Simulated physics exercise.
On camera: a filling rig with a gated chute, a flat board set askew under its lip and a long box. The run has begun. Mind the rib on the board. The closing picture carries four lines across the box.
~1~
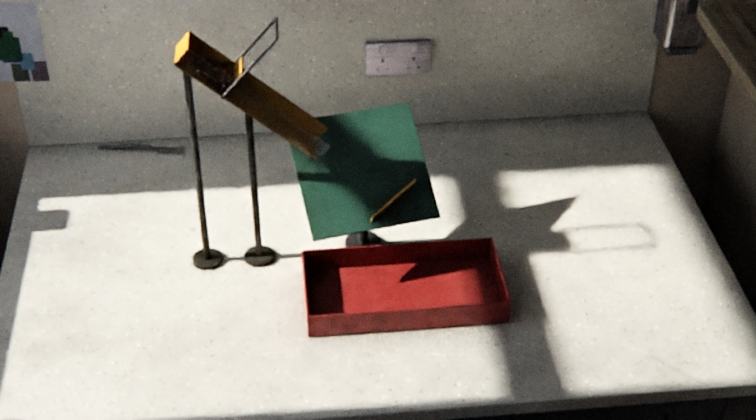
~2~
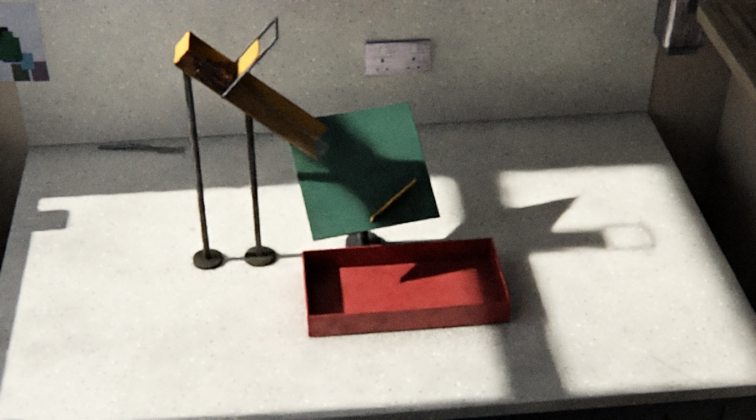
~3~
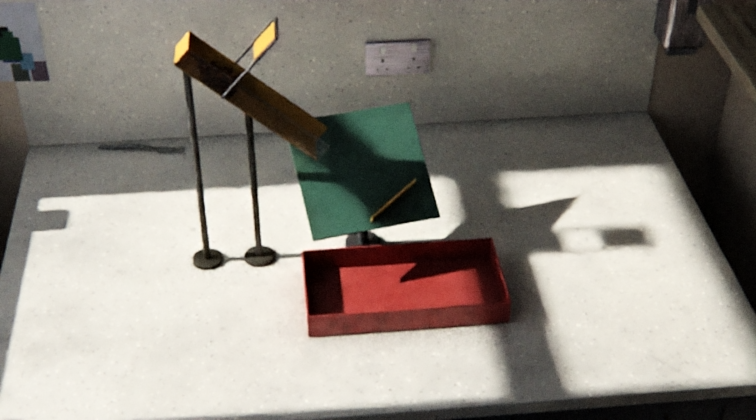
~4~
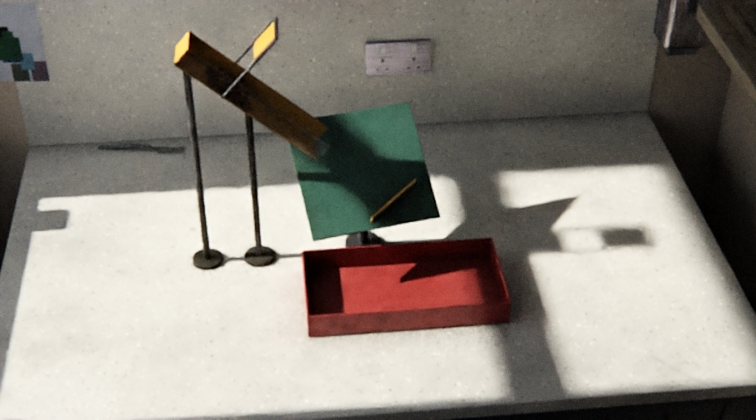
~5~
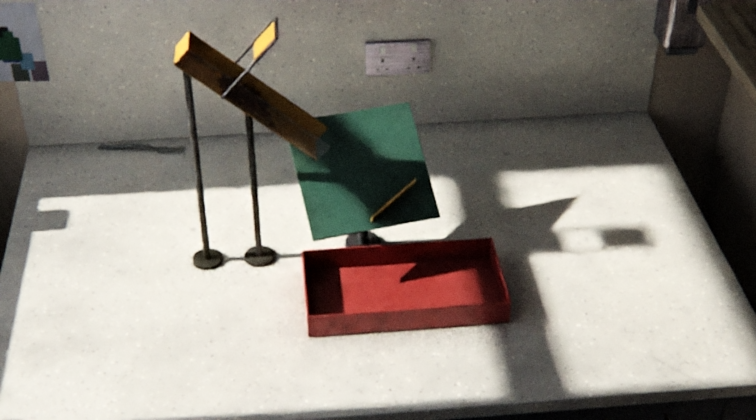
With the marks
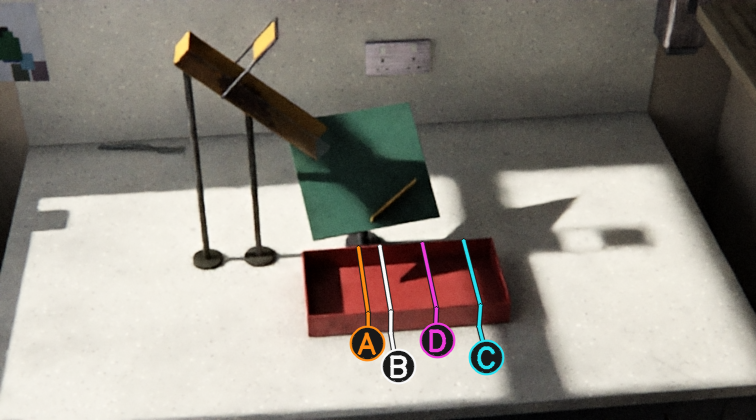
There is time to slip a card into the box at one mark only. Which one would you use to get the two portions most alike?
Use line A.
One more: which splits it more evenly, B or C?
The answer is B.
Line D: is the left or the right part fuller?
The left side.
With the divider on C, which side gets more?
The left side.
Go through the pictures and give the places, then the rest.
In the first frame, load behind the gate near (216, 76), cereal balls; lip of the chute near (316, 151), sloping fairly steeply.
In the second frame, middle of the board near (362, 169), tilted fairly steeply; middle of its low edge near (378, 228); of its high edge near (347, 112).
In the third frame, front corners of the box near (308, 316) and (510, 302), empty; front of the load near (232, 90).
In the fourth frame, middle of the load near (233, 86); its front near (250, 109), close to a quarter of the way to the lip; rib from (416, 179) to (373, 217).
In the fifth frame, middle of the load near (240, 95); its front near (272, 124), close to half of the way to the lip.
On the marked copy, line A crosses the front rim at (368, 312); line B crosses the front rim at (390, 310); line C crosses the front rim at (480, 304); line D crosses the front rim at (436, 307).
Choosing A, of what is caught, close to half on the left of the divider, close to half on the right.
Choosing B, of what is caught, the bulk on the left of the divider, a small share on the right.
Choosing C, of what is caught, the whole lot on the left of the divider, none at all on the right.
Choosing D, of what is caught, all but a few on the left of the divider, a small share on the right.
